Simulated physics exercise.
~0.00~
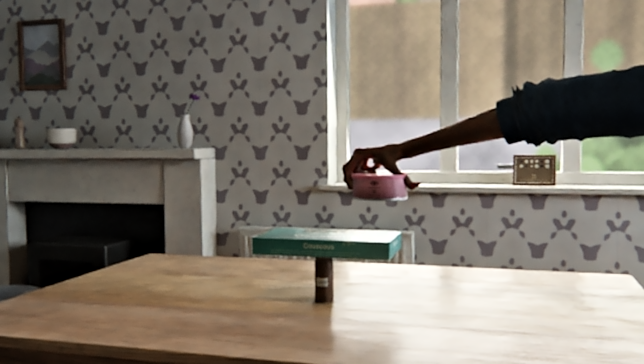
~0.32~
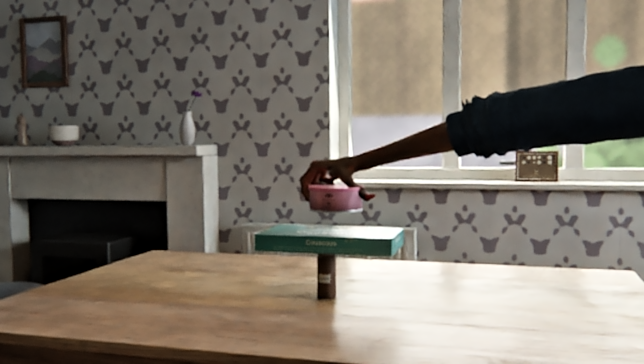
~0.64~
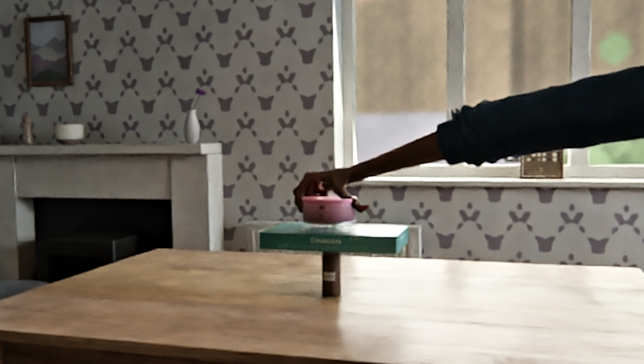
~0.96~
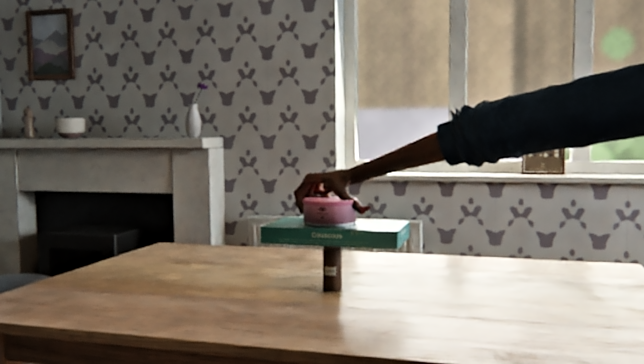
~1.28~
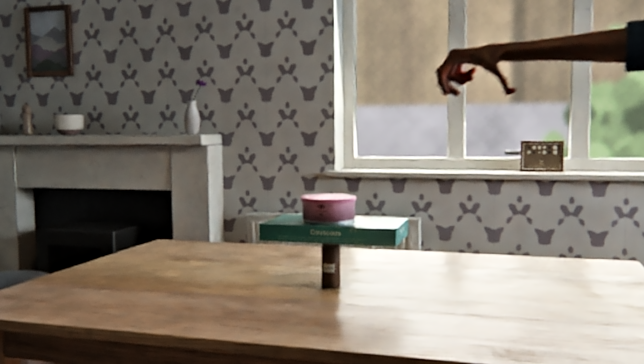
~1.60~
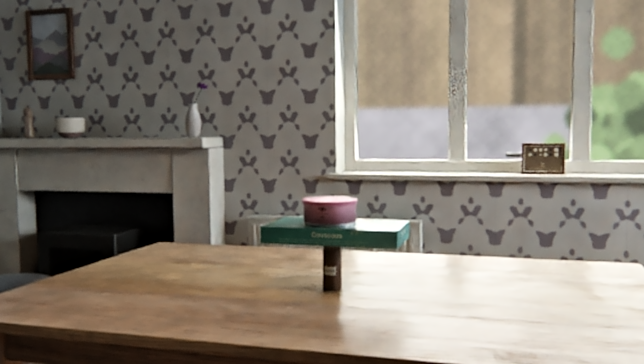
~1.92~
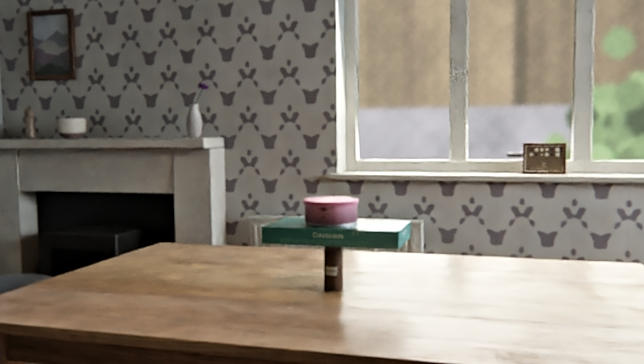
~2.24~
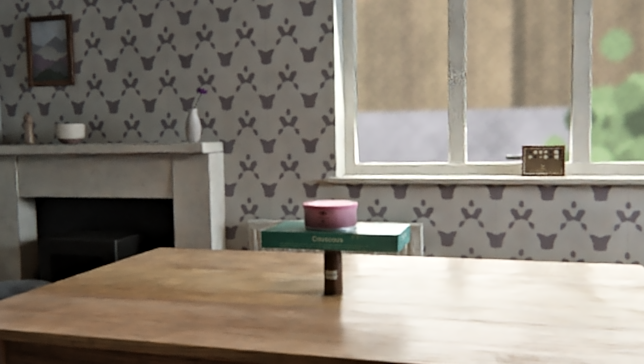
A pink tub is lowered by a hand onto a turquoise packet atop a brown shaker and stays balanced.
